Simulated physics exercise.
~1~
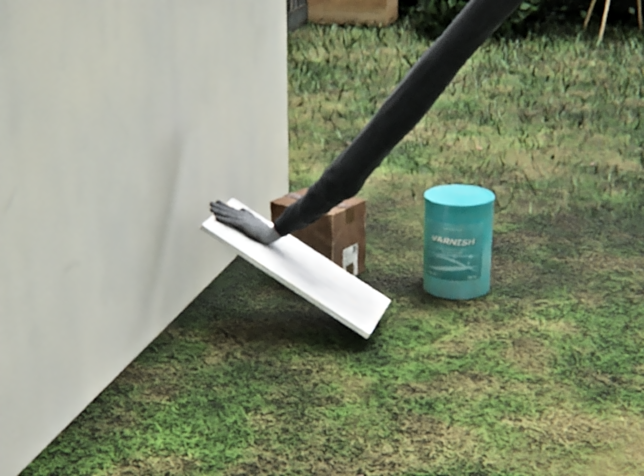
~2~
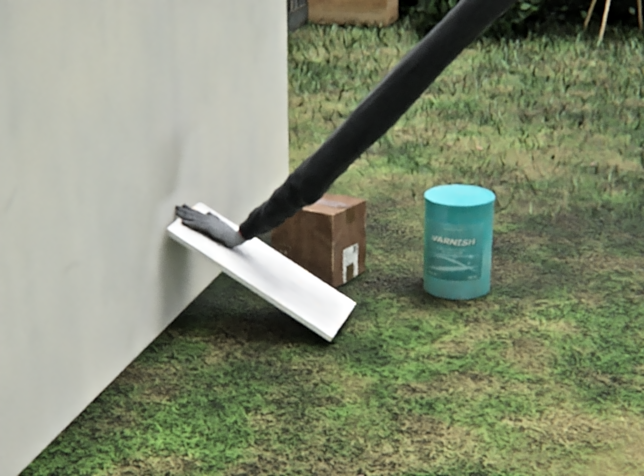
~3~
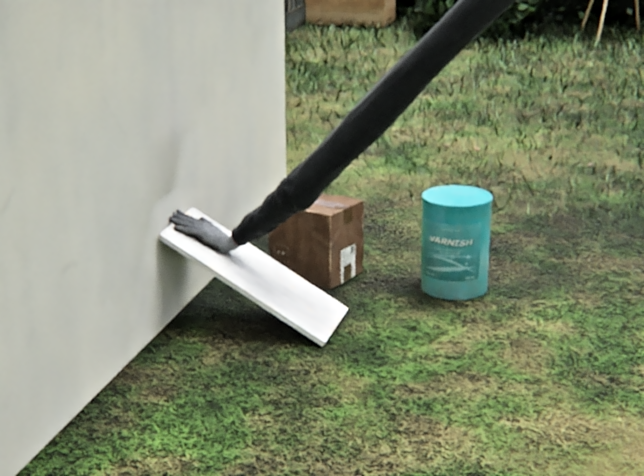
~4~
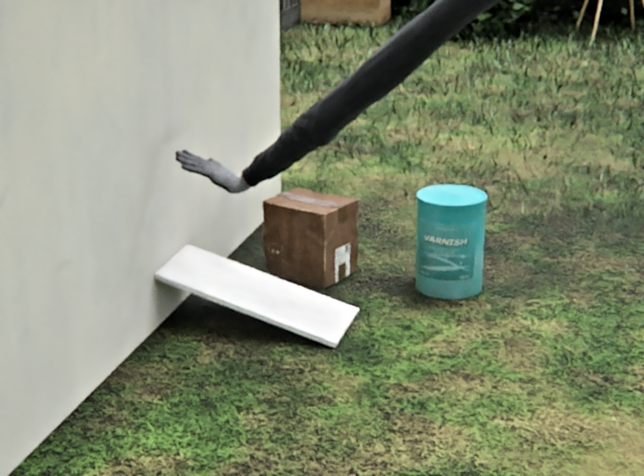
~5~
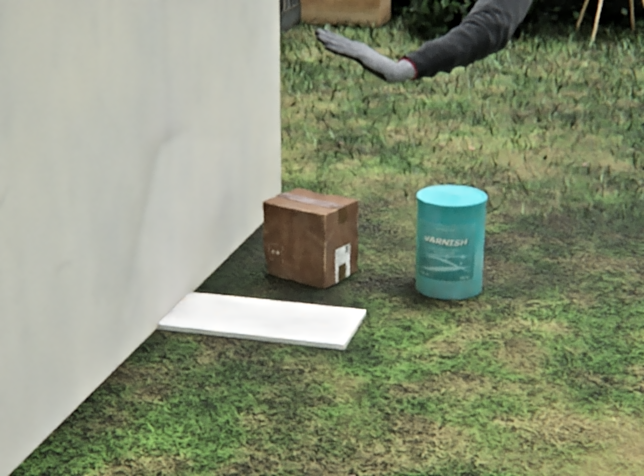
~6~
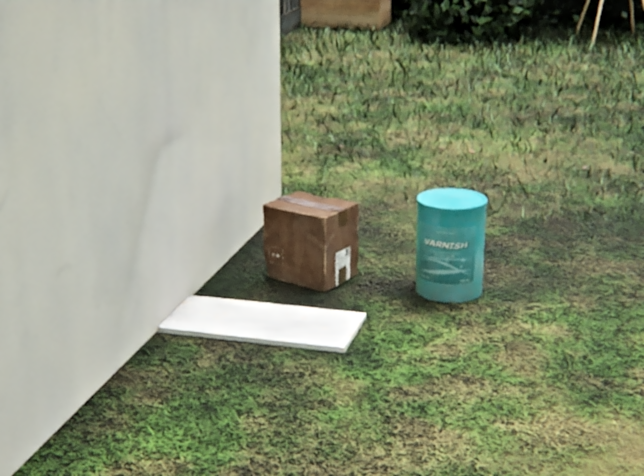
On the grass, a gloved hand leans a white board against a wall, but it slides flat.
